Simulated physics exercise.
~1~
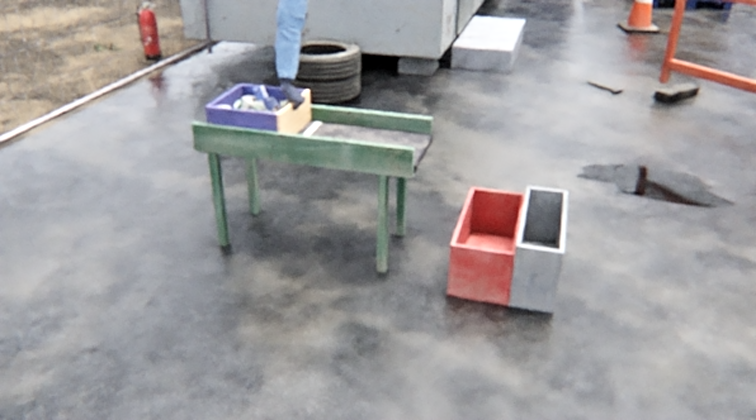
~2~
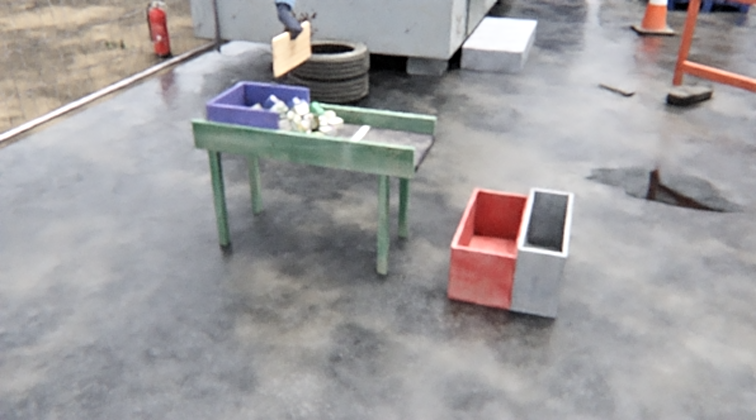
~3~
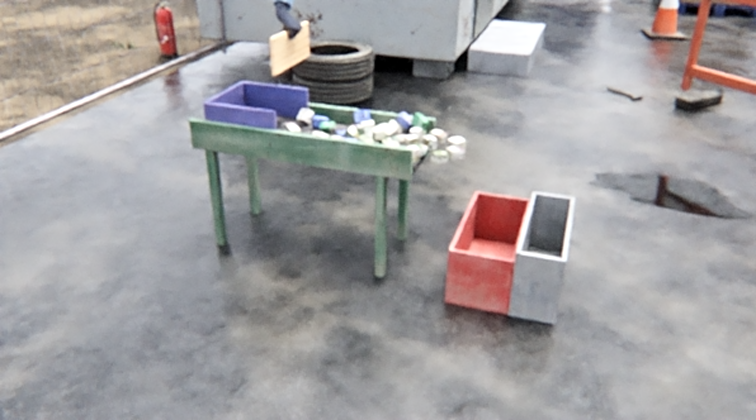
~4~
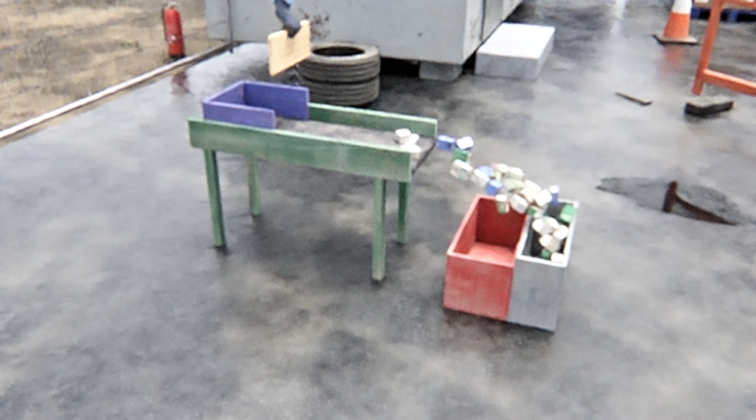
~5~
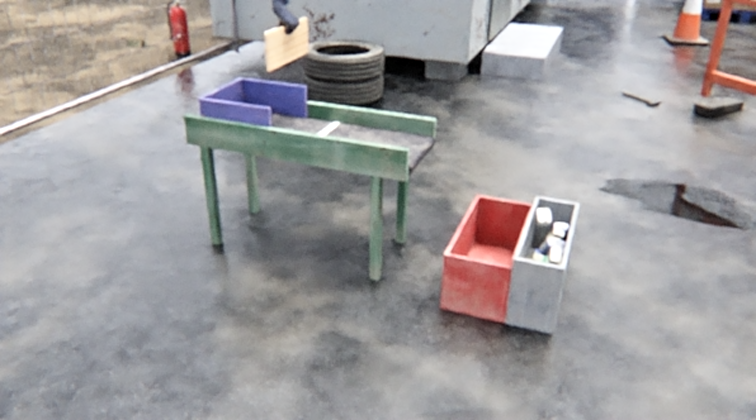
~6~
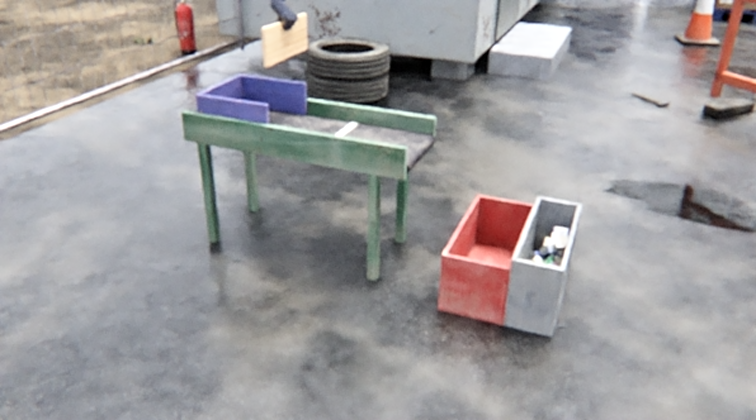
A green-sided conveyor table stands on wet, dark paving, seen from slightly above, with a blue pen of small cartons at its left end. A red tote and a grey tub sit side by side on the ground to the right, with stacked tyres, a pale block and an orange cone behind. A wooden gate lifts from the pen and hangs above it. The white, blue and green cartons ride rightward along the belt, spill off its end and fly over the red tote. They drop into the grey tub and settle low inside, leaving the belt and red tote empty.
